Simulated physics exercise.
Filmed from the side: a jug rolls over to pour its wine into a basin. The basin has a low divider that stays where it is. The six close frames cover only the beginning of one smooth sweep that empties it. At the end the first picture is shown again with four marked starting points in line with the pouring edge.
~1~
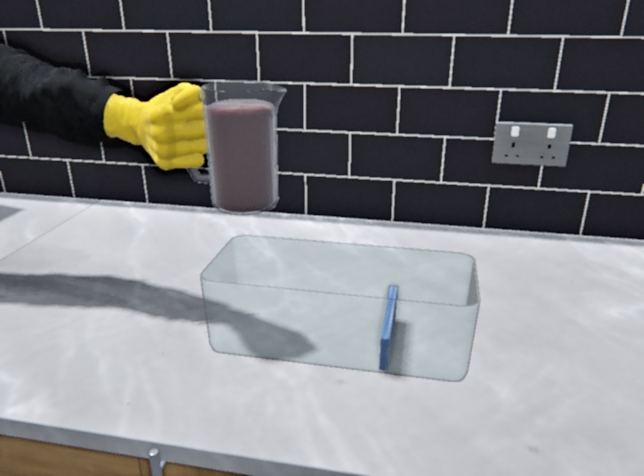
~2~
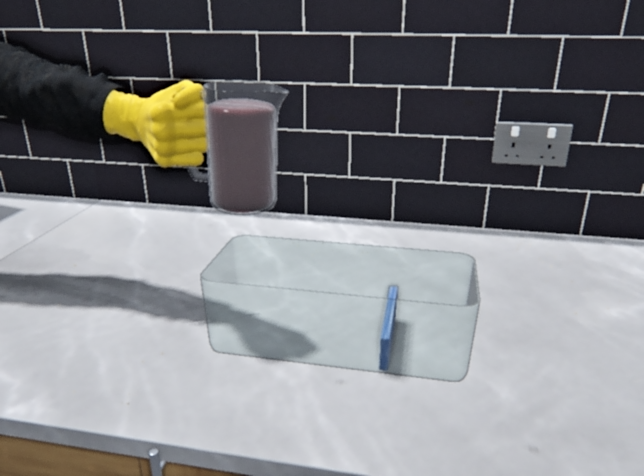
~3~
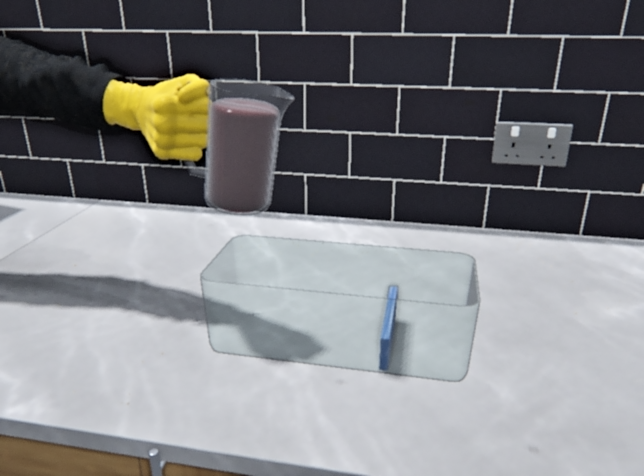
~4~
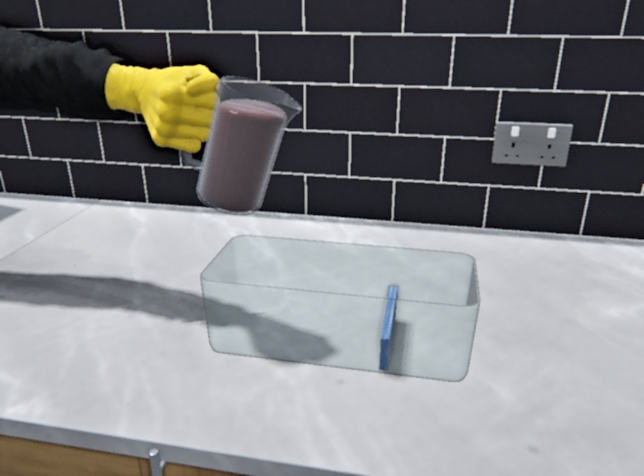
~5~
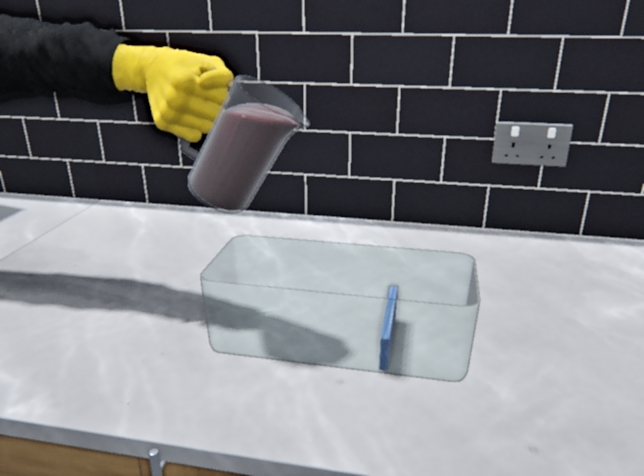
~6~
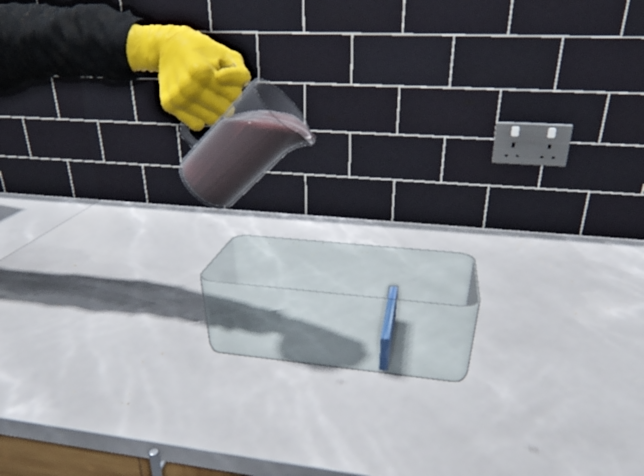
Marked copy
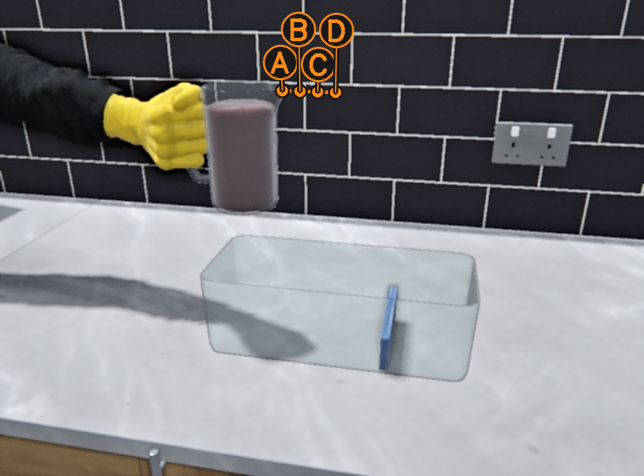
A yellow-gloved hand tilts a jug of dark liquid rightward above a clear basin.
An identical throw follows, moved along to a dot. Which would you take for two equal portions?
D works best here.
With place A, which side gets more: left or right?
The left one.
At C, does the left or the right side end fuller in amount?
The left side.
On the marked copy, A at (282, 90); B at (299, 91); C at (317, 91); D at (335, 92).
Choosing A, about 91 % ends left of the wall and 5 % right of it; 4 % is lost outside.
Choosing B, about 88 % ends left of the wall and 5 % right of it; 6 % is lost outside.
Choosing C, about 75 % ends left of the wall and 16 % right of it; 8 % is lost outside.
Choosing D, about 49 % ends left of the wall and 48 % right of it; 3 % is lost outside.
